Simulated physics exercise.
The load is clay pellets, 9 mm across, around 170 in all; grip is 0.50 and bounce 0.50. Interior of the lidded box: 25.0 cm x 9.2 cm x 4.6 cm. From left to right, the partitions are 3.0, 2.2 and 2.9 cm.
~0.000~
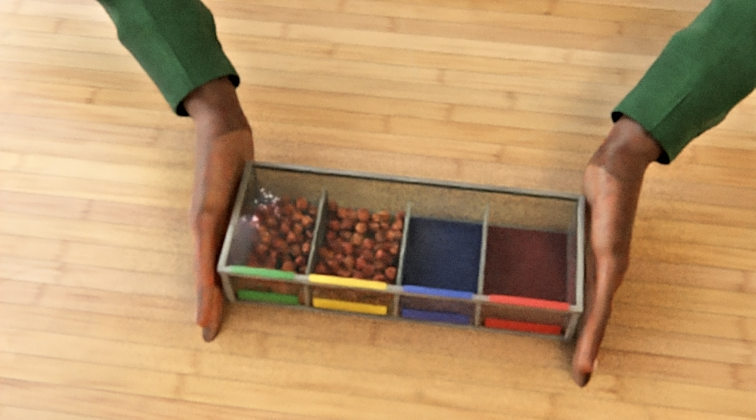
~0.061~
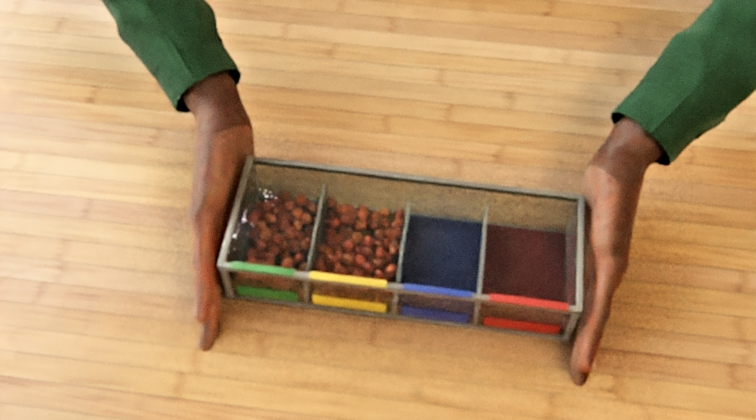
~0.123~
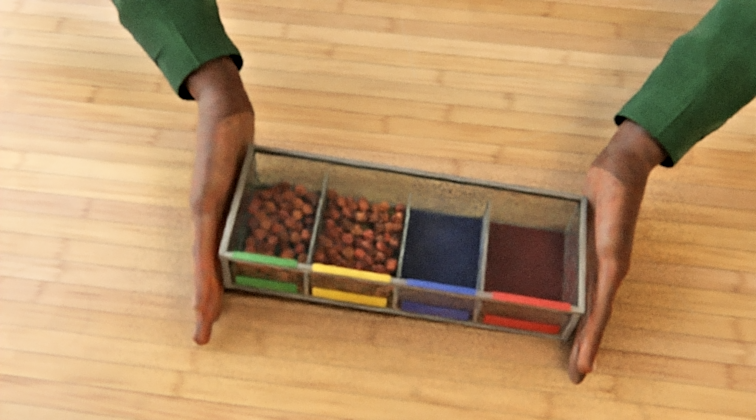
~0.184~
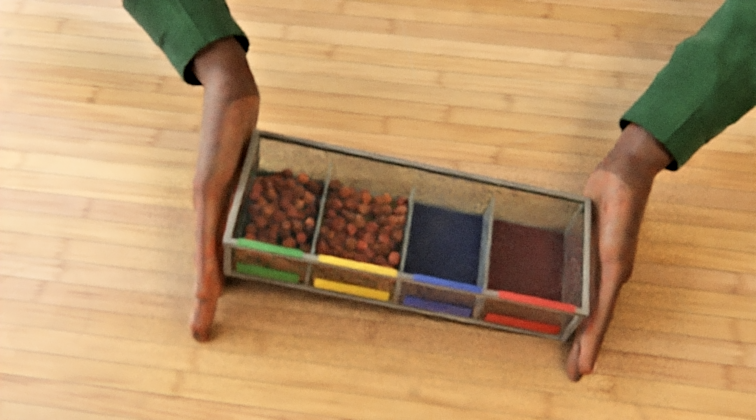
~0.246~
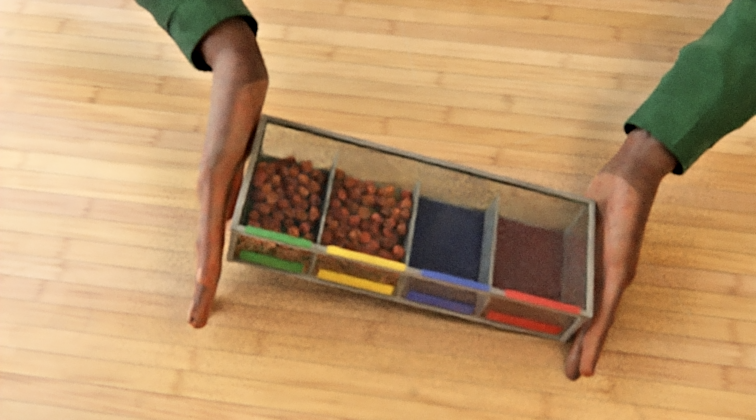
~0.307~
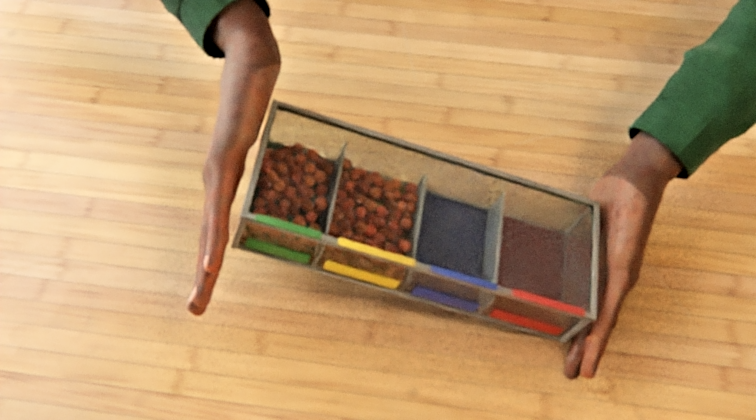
In this clip, two hands in green sleeves hold a clear box with four colour-marked compartments, the two left ones containing reddish-brown pellets, above a wooden surface, and tilt it steadily so its left end rises higher than its right.
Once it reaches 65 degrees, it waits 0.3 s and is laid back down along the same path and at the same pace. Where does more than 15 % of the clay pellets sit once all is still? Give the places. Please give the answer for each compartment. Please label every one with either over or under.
Labels - red: Under; blue: Under; green: Over; yellow: Over.
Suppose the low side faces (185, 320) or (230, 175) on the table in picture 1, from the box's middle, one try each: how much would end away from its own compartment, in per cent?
0 and 0 %.
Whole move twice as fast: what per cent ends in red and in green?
Result in per cent: Red 5; green 40.
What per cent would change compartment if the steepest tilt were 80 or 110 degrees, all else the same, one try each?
I'd expect close to 30 and then close to 80 per cent.
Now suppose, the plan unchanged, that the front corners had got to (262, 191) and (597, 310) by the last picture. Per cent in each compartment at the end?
Red 0 %; blue 5 %; green 45 %; yellow 50 %.
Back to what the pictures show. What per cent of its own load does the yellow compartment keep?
90 %.
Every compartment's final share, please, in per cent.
Final shares in percent: Red 0, blue 5, green 45, yellow 50.
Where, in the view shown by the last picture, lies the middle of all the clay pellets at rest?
Roughly (334, 255).
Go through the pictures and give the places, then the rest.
The first frame shows box tilt 0 degrees, front corners at (225, 268) and (576, 308); green 45 %, yellow 55 %.
The second frame shows box tilt 1 degrees, front corners at (225, 264) and (576, 308).
The third frame shows box tilt 5 degrees, front corners at (226, 253) and (578, 309), lowest corner right front.
The fourth frame shows box tilt 9 degrees, front corners at (230, 240) and (582, 310), lowest corner right front.
The fifth frame shows box tilt 14 degrees, front corners at (237, 227) and (586, 312), lowest corner right front.
The sixth frame shows box tilt 18 degrees, front corners at (247, 214) and (590, 315), lowest corner right front; green 45 %, yellow 55 %. Its pace works out near 75 degrees a second.
Then, at 1.21 s, tilt 65 degrees; green 45 %, yellow 50 %.
Then, at 1.80 s, tilt 33 degrees; blue 5 %, green 45 %, yellow 50 %.
Then, at 2.45 s, tilt 0 degrees; blue 5 %, green 45 %, yellow 50 %.
In the end, at 2.8 s, red 0 %, blue 5 %, green 45 %, yellow 50 %.
